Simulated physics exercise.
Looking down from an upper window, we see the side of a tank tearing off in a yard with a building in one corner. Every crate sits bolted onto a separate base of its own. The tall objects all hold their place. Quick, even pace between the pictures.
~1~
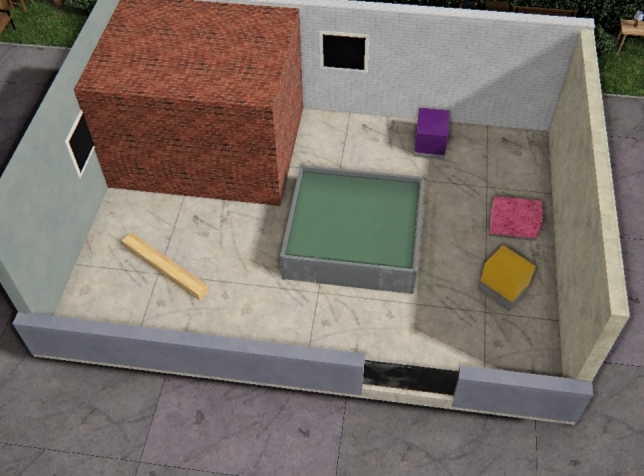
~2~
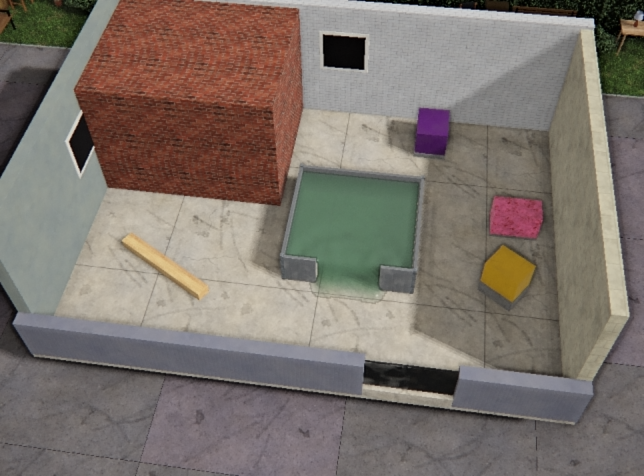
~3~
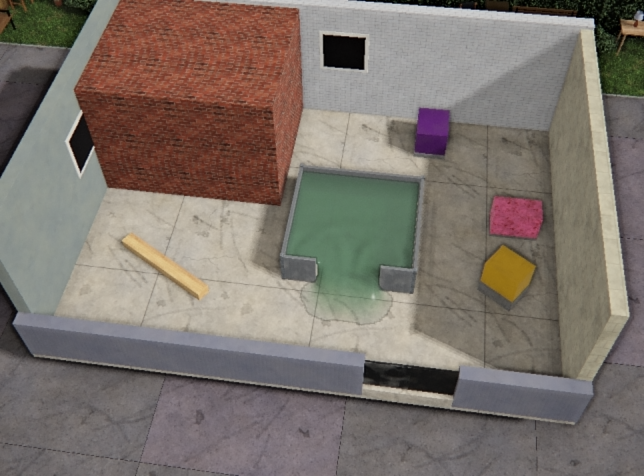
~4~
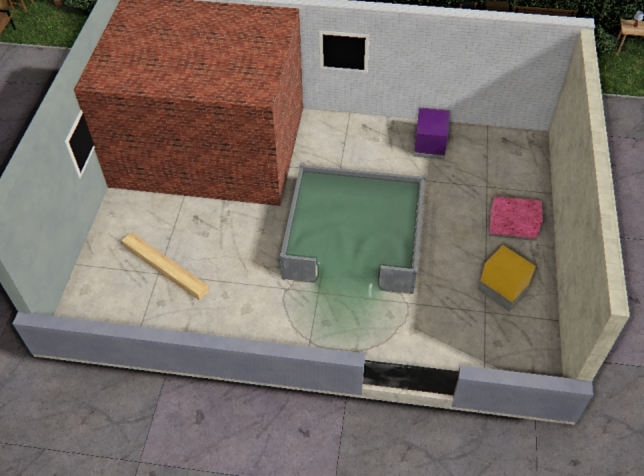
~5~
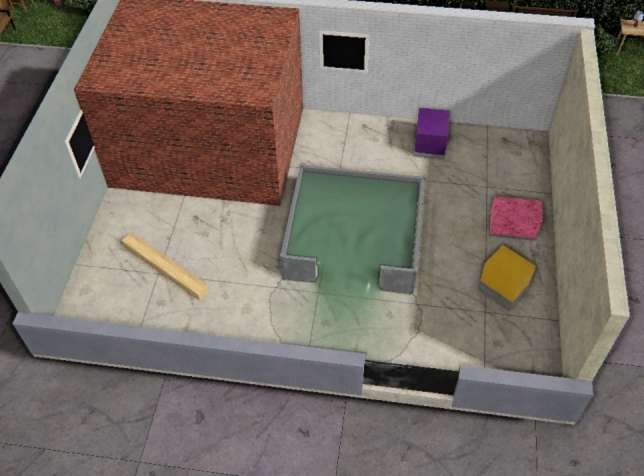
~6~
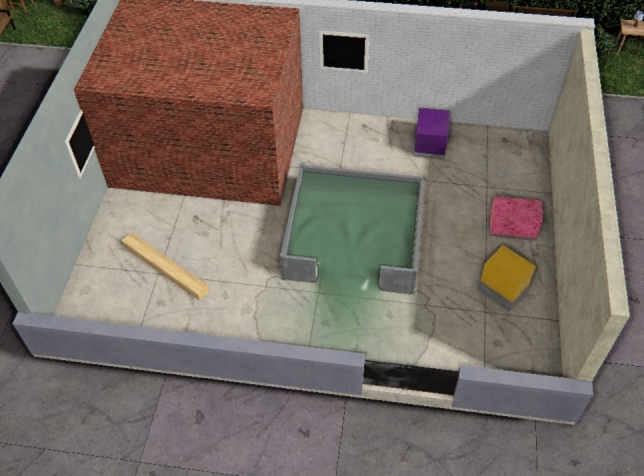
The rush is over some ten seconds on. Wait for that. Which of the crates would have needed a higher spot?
Purple crate: No, it stays dry. Yellow crate: No, it stays dry. Pink crate: Yes, it gets wet.
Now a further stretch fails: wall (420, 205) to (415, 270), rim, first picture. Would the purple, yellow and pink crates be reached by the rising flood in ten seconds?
In my view the purple crate gets reached; as for the yellow crate, it gets reached; the pink crate gets reached.
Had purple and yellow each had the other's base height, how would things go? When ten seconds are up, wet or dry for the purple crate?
For the purple crate, the answer is that it stays clear.
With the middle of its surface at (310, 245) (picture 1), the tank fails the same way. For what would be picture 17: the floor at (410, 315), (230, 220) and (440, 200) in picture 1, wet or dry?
As listed: Flooded, clear, free of water.
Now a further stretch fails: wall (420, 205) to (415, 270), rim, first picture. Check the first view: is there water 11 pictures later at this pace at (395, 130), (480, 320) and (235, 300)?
Read off point by point, the answer is not soaked, soaking, not soaked.
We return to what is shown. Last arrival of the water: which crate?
Easy - the purple crate.
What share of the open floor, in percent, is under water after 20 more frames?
45 %, roughly.
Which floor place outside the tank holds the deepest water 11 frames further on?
At about (333, 362).
A moment on, water covers 15 % of the floor; the purple crate not reached, the yellow crate not reached, the pink crate not reached.
Next, water covers 25 % of the floor; the purple crate not reached, the yellow crate not reached, the pink crate not reached.
Then, water covers 45 % of the floor; the purple crate not reached, the yellow crate water round its plinth, the pink crate water round its plinth.
Later, water covers 70 % of the floor; the purple crate not reached, the yellow crate water round its plinth, the pink crate water round its plinth.
In the end, water covers 95 % of the floor; the purple crate stayed above the water, the yellow crate stayed above the water, the pink crate was topped.
